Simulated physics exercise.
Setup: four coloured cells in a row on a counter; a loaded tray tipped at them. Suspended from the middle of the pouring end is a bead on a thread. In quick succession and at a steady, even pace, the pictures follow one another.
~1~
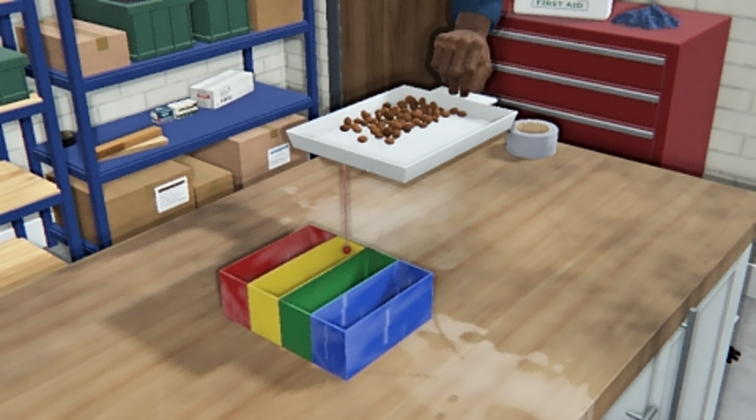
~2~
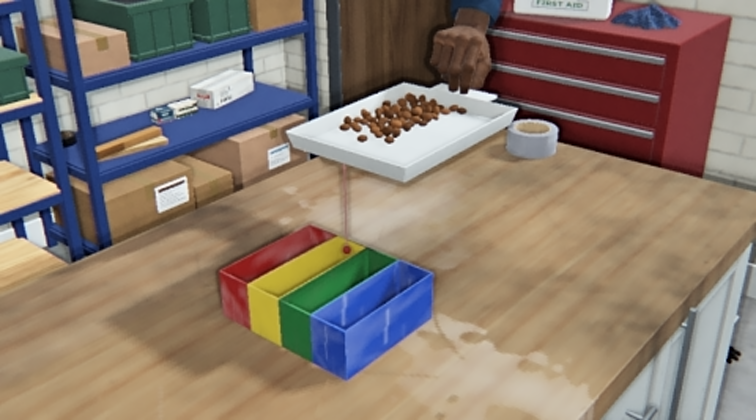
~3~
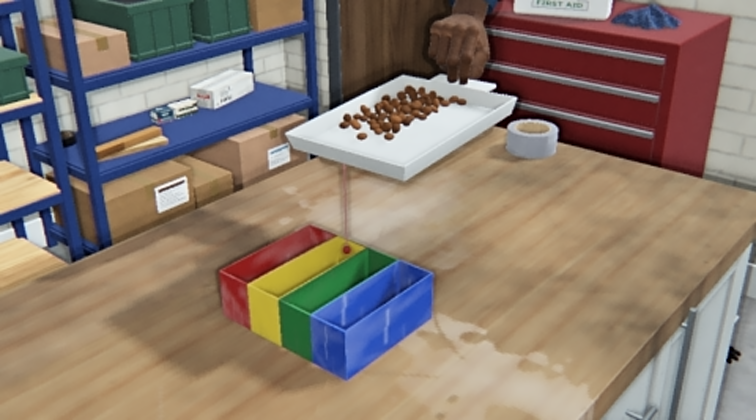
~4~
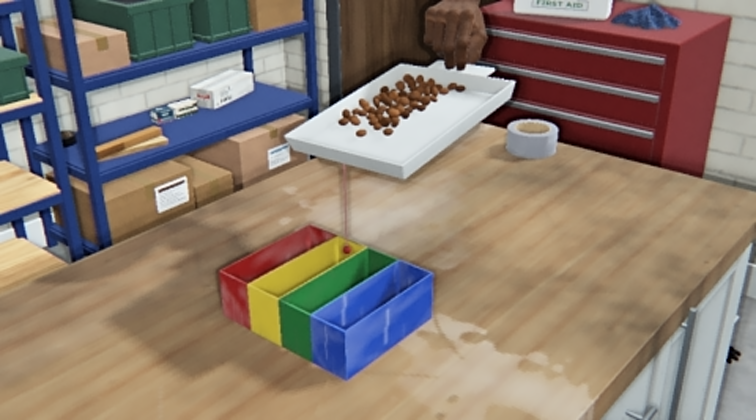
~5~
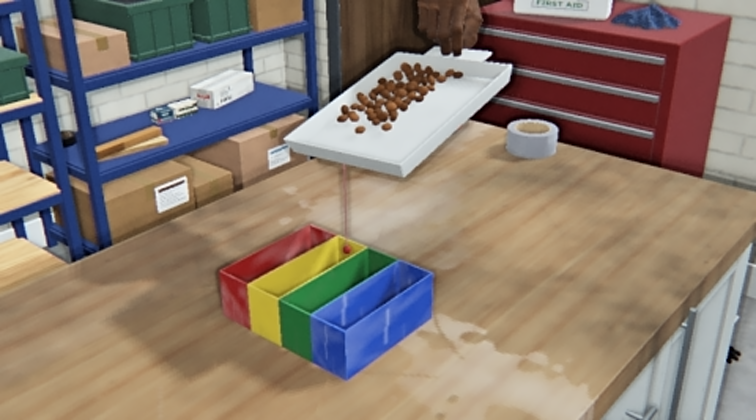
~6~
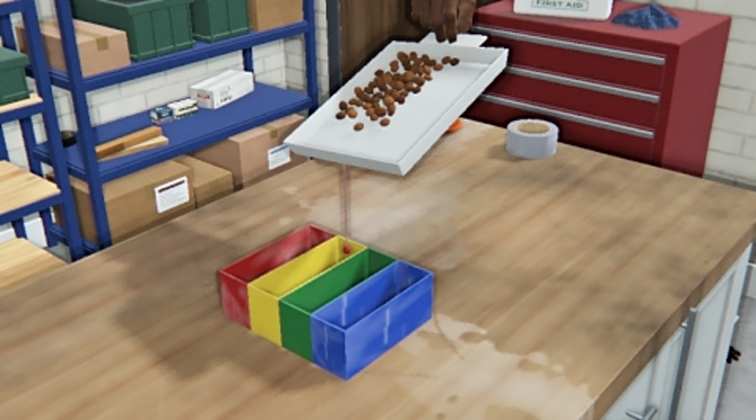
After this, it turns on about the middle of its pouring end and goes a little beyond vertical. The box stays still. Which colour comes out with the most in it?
Fullest: The red cell.
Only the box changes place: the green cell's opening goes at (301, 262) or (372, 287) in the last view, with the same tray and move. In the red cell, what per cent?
Roughly 0% on the first try and 30% on the second.
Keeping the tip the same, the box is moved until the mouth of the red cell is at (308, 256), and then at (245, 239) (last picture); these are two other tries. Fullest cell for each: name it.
First: That red cell. Second: The yellow one.
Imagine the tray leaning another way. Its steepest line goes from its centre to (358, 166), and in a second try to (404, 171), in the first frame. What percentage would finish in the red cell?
0 % then 0 %, roughly.
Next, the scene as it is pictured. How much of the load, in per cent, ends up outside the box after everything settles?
10 %.
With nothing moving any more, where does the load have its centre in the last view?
Somewhere around (274, 298) in the final view.
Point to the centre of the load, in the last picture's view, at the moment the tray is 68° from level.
I'd mark the middle close to (310, 146).
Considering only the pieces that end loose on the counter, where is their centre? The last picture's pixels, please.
Estimate: About (219, 284).
Soon, tray tipped steeply; most on the tray; about a quarter falling or outside the box.
A while on, tray tipped past a quarter turn; a small part on the tray; about a third in the red cell; a small part in the yellow cell; a stray few in the green cell; about a third falling or outside the box.
Towards the end, tray tipped past a quarter turn; about two thirds in the red cell; about a quarter in the yellow cell; a stray few in the green cell; a small part falling or outside the box.
Finally, tray tipped past a quarter turn; about two thirds in the red cell; about a quarter in the yellow cell; a stray few in the green cell; none in the blue cell; a small part outside the box.
